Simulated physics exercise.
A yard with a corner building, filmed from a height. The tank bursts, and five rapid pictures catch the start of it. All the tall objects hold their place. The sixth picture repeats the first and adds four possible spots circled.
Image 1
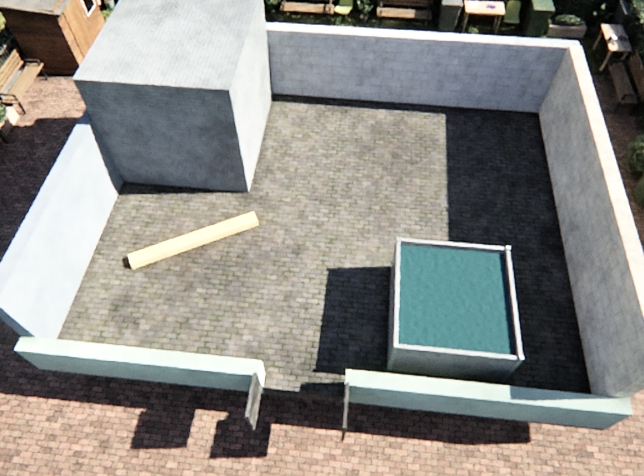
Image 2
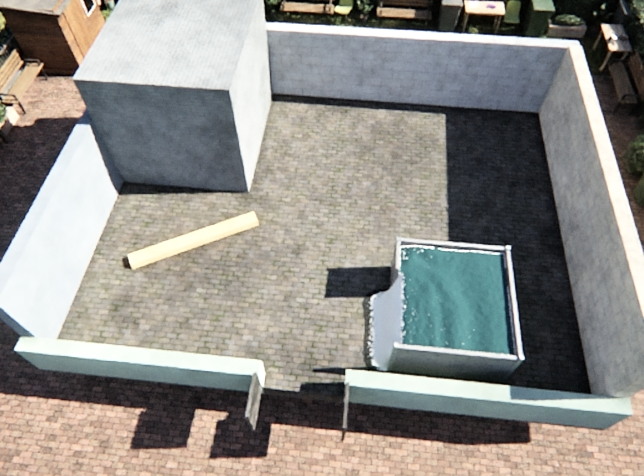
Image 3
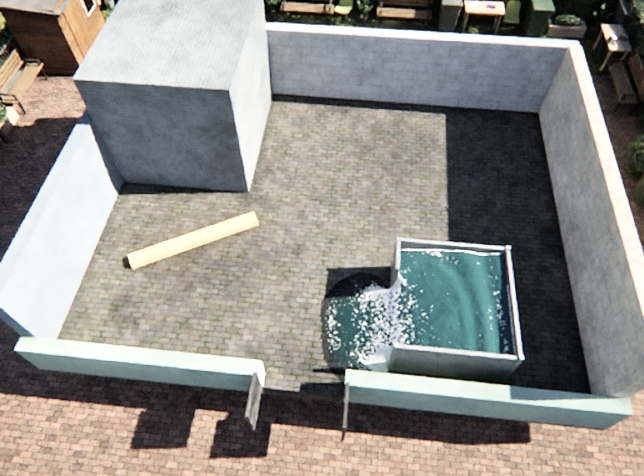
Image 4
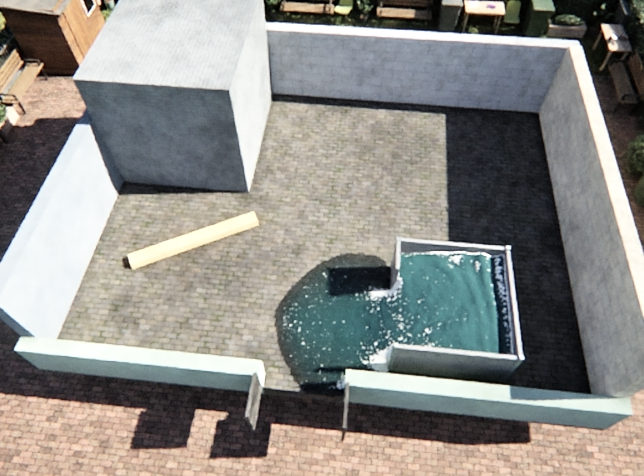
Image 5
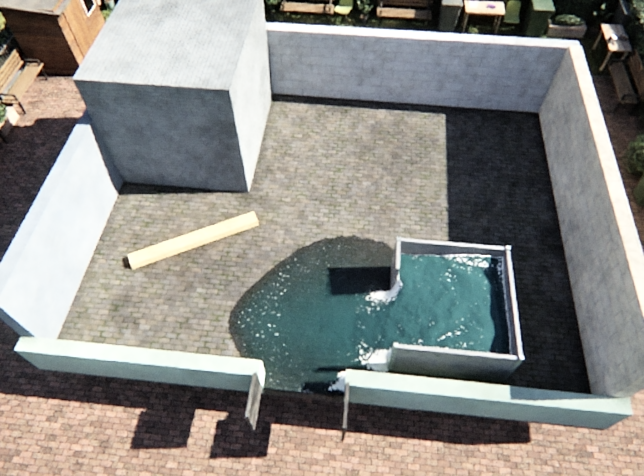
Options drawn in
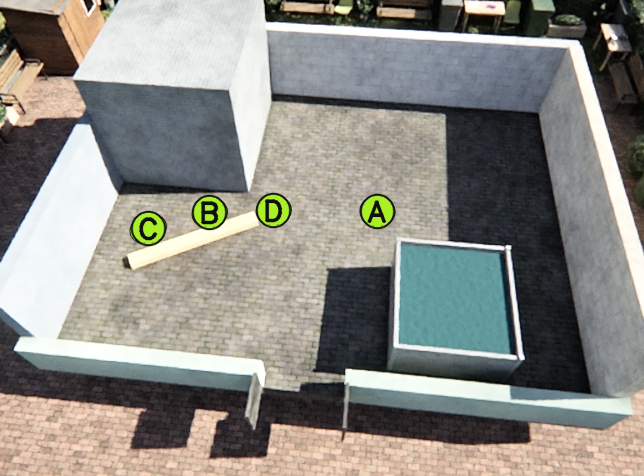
In a walled yard with a grey corner building and a wooden beam on the paving, water burst from the left side of a full square tank and spread leftward across the ground.
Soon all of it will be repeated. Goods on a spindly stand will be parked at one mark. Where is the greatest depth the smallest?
The answer is ring A.
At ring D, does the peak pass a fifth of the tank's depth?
No.
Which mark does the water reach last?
A.
On the marked copy, A at (377, 211); B at (209, 212); C at (148, 228); D at (273, 210).
With A, the water peaks at about 7 % of the depth that stood in the tank.
With B, the water peaks at about 17 % of the depth that stood in the tank.
With C, the water peaks at about 18 % of the depth that stood in the tank.
With D, the water peaks at about 16 % of the depth that stood in the tank.
